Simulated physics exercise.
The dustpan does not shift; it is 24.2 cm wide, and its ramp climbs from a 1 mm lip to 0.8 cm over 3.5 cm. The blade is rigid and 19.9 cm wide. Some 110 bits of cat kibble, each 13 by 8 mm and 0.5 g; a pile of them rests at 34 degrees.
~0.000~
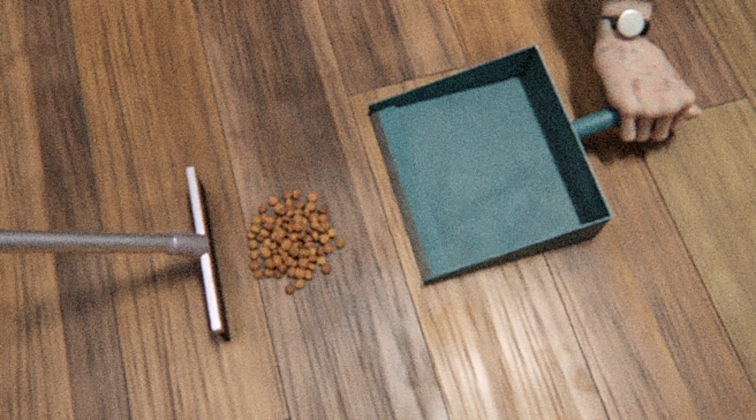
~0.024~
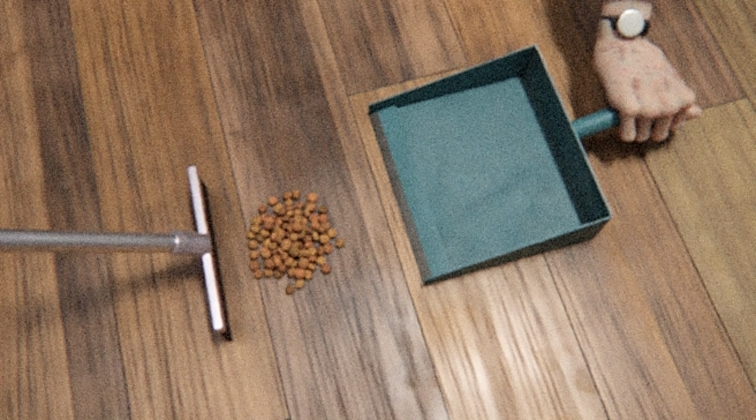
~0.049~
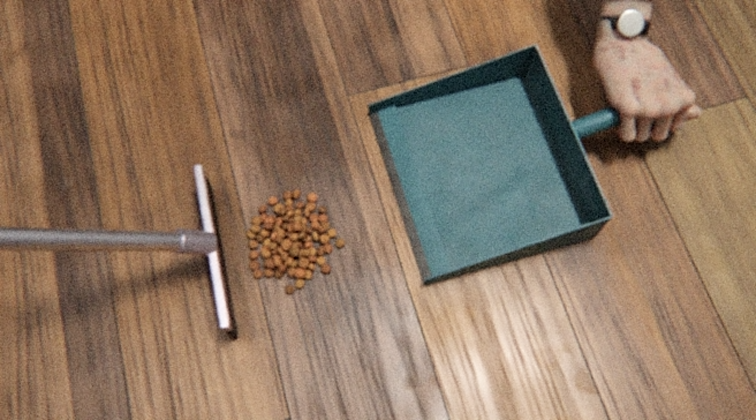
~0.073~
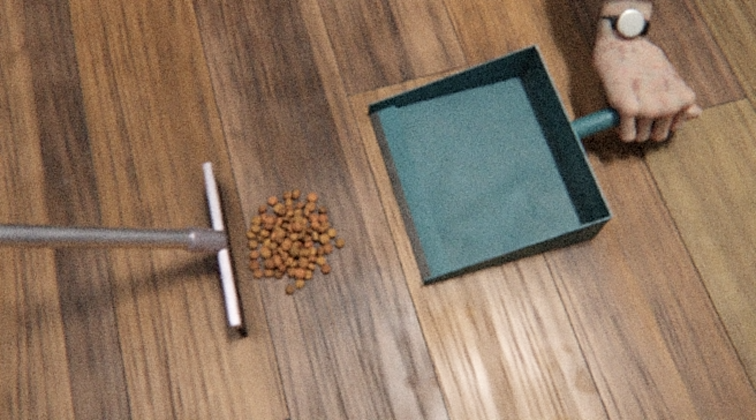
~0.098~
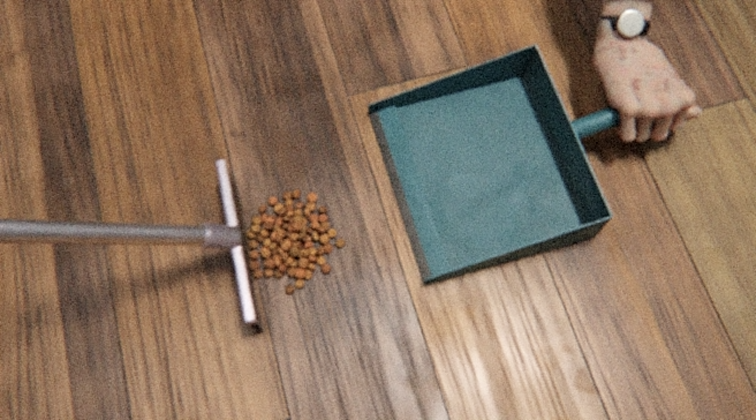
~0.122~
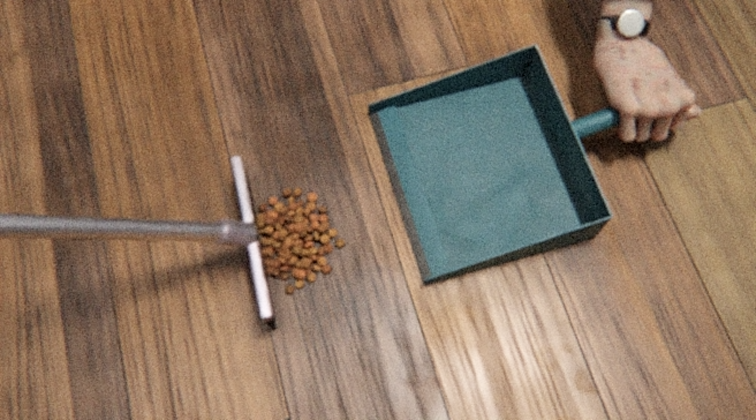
A squeegee-like tool with a thin pale blade on a grey pole slides a short way rightward from the left across a brown wooden plank floor, seen from above at an angle by a still camera. It meets a small heap of orange-brown kibble and nudges the pile's left edge. At right, a hand wearing a wristwatch holds a teal dustpan motionless by its handle.
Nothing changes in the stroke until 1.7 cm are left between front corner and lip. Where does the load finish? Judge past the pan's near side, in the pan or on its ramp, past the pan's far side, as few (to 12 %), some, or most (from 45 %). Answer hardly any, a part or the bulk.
Near side hardly any, pan the bulk, far side hardly any.
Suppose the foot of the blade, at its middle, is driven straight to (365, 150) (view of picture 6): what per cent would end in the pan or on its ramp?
Some 40 per cent.
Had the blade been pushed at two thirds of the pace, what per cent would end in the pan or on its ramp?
It would be near 55 per cent.
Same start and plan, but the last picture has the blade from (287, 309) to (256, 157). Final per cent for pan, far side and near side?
Pan 70, far 0, near 5.
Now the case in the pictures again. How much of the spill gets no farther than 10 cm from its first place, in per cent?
Some 0 per cent.
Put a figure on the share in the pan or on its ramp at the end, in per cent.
About 60 per cent.
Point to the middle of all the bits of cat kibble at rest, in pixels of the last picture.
Near (410, 213).
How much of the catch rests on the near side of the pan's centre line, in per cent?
About 70 per cent.
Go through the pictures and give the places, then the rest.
In the first frame, blade from (218, 328) to (193, 174), moved 0.0 cm, 0 of the pieces shifted so far; middle of the pieces at (290, 242); pan at (492, 170).
In the second frame, blade from (220, 328) to (195, 174), moved 0.2 cm, 0 of the pieces shifted so far; middle of the pieces at (290, 242).
In the third frame, blade from (227, 326) to (200, 172), moved 0.9 cm, 0 of the pieces shifted so far; middle of the pieces at (290, 242).
In the fourth frame, blade from (237, 324) to (210, 170), moved 2.0 cm, 0 of the pieces shifted so far; middle of the pieces at (290, 242).
In the fifth frame, blade from (251, 320) to (223, 167), moved 3.7 cm, 0 of the pieces shifted so far; middle of the pieces at (290, 242).
In the sixth frame, blade from (268, 316) to (238, 164), moved 5.5 cm, 50 of the pieces shifted so far; middle of the pieces at (292, 242); pan at (492, 170). The blade's pace is about 0.76 m/s.
Then, at 0.24 s, middle of the blade 9 cm from the lip; 0 % over the lip, far side 0 %, near side 0 %.
After 0.32 s, middle of the blade 3 cm from the lip; 10 % over the lip, far side 0 %, near side 0 %.
Then, at 0.53 s, middle of the blade 2 cm from the lip; 60 % over the lip, far side 0 %, near side 5 %.
By 1.0 s all is still; near side 5 %, pan 60 %, far side 0 %, in front of the lip or behind the blade 35 %.
